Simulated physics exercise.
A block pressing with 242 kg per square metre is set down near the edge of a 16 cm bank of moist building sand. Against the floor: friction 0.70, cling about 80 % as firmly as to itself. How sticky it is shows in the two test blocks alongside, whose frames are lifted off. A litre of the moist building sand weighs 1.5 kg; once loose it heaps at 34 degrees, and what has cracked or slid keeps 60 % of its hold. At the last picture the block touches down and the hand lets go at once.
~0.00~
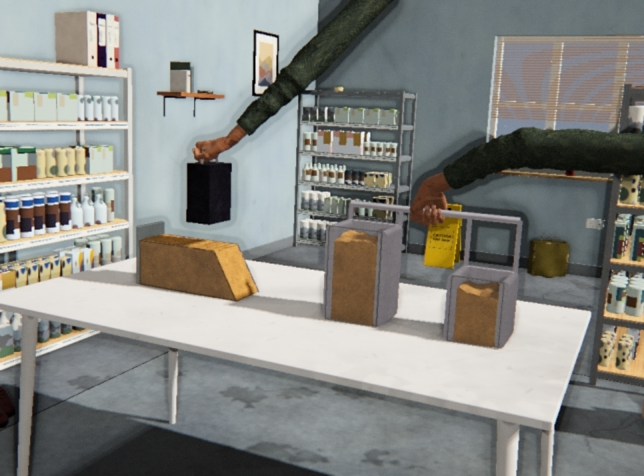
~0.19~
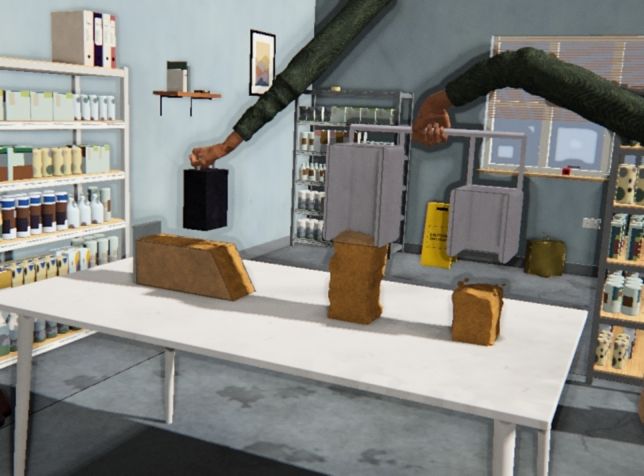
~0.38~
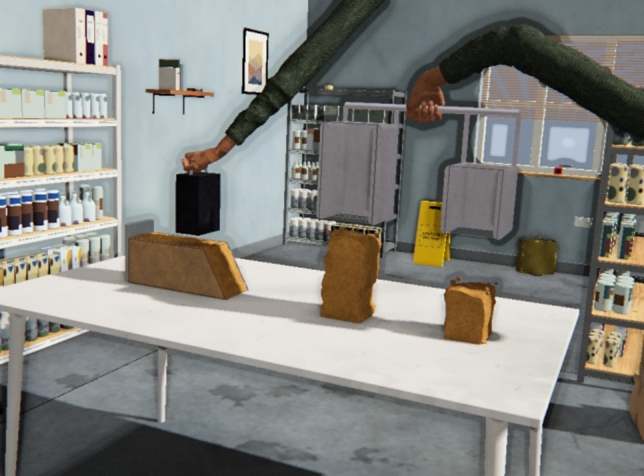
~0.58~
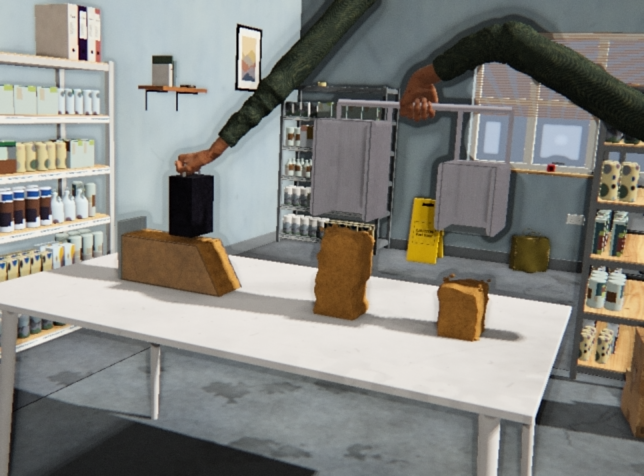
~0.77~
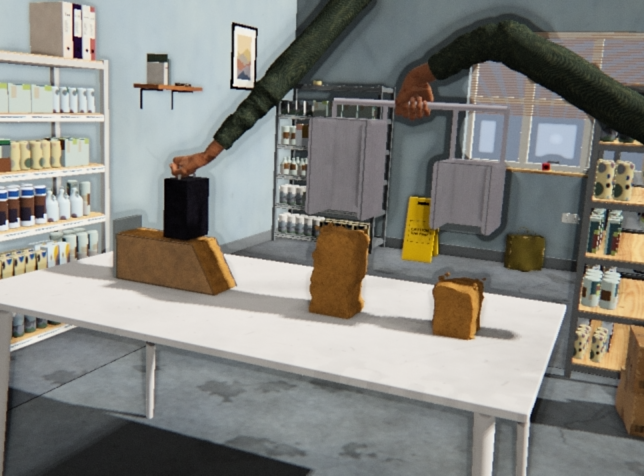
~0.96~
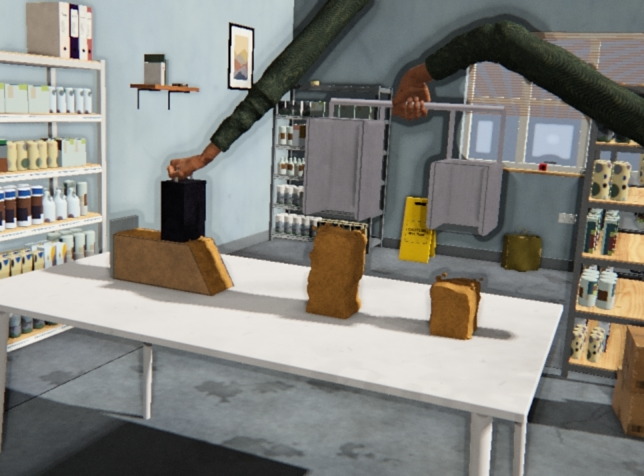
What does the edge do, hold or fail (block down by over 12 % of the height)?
The bank stands.
After 1.11 s, the block is down by 2 % of the bank's height and stands upright.
After 1.29 s, the block is down by 2 % of the bank's height and stands upright.
After 1.46 s, the block is down by 2 % of the bank's height and stands upright.
After 1.64 s, the block is down by 2 % of the bank's height and stands upright.
After 2.51 s, at the end, the block is down by 2 % of the bank's height and stands upright.
